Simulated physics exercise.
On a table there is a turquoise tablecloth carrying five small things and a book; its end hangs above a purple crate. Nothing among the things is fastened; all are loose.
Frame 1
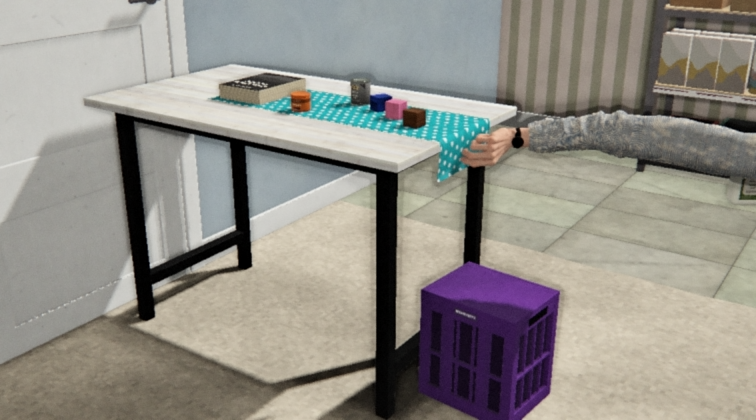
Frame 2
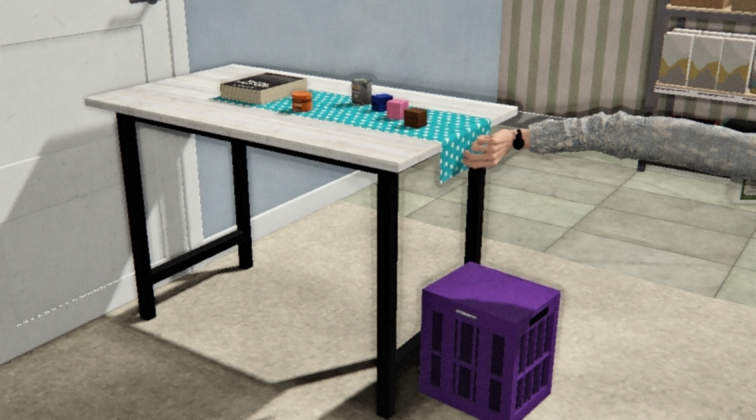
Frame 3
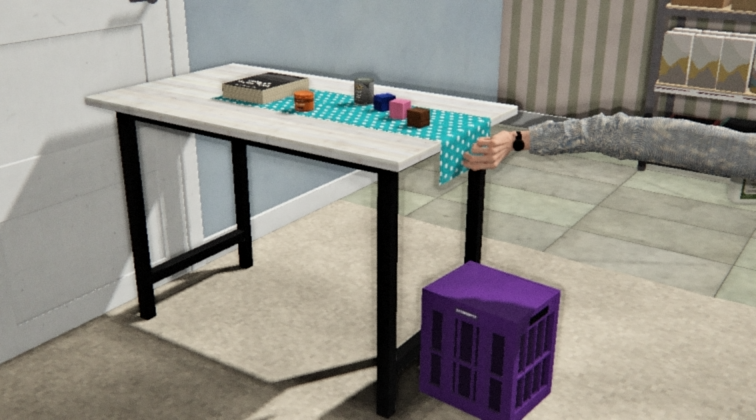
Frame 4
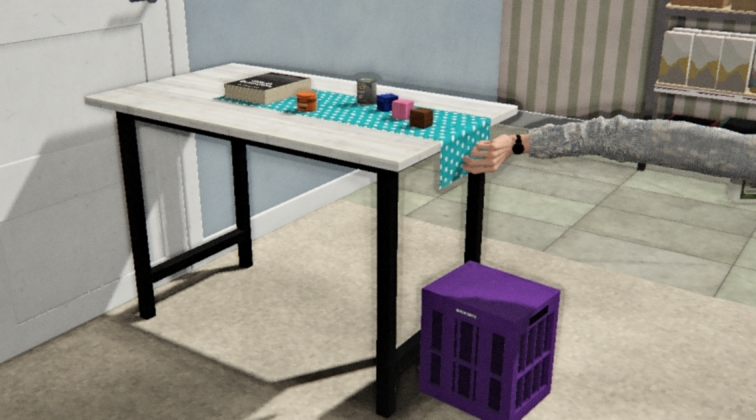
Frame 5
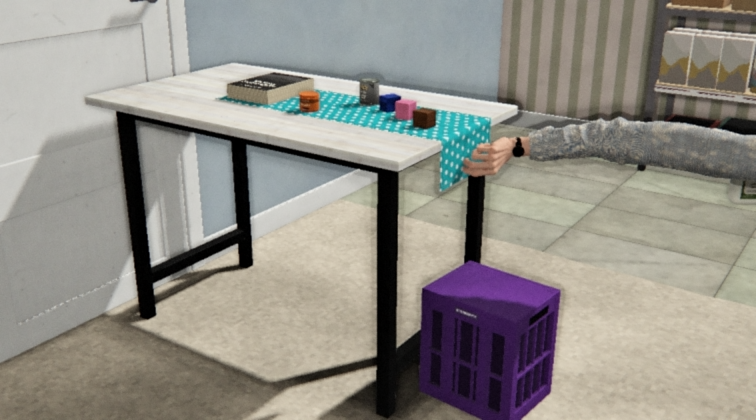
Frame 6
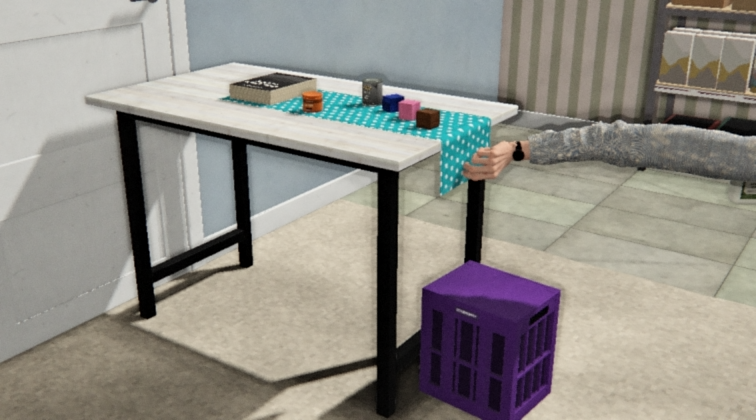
The clip shows a hand gripping the hanging end of a turquoise cloth on a table above a purple crate, slowly drawing it slightly downward as the book, orange pot, grey can and three small cubes shift slightly right.
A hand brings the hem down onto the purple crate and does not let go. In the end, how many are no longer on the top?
Off the top: Three.
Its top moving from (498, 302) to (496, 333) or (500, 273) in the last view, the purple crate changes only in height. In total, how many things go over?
Respectively 4 and 2.
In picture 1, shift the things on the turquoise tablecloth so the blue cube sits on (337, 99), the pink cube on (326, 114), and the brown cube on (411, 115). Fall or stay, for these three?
Blue cube: Still up. Pink cube: Still up. Brown cube: Off.
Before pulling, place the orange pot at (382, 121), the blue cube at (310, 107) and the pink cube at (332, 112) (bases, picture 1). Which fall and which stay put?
Orange pot dropped, blue cube kept, pink cube kept.
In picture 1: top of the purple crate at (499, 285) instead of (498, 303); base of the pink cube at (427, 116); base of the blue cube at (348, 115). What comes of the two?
Note: Pink cube lost; blue cube kept on top.
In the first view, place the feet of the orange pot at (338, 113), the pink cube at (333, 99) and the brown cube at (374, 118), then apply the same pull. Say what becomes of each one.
In the end the orange pot is still on top, the pink cube is still on top, and the brown cube is no longer on top.
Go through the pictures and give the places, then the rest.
In the first picture, hem (438, 182); brown cube (415, 110); pink cube (396, 101); blue cube (381, 95); grey can (360, 80); orange pot (300, 93); top of the crate (498, 303).
In the second picture, hem (441, 183); brown cube (416, 110).
In the third picture, hem (439, 185); pink cube (400, 101).
In the fourth picture, hem (439, 189); blue cube (388, 95); top of the crate (498, 302).
In the fifth picture, hem (439, 192); grey can (369, 80).
In the sixth picture, hem (440, 196); brown cube (428, 111); pink cube (410, 102); blue cube (394, 96); grey can (373, 80); orange pot (312, 94).
Early on, hem near (465, 226); brown cube gone.
Midway, hem near (465, 254); brown cube and pink cube gone.
Near the end, hem on the crate; brown cube, pink cube and blue cube gone.
Finally, hem on the crate; brown cube, pink cube and blue cube gone. The answer is three.
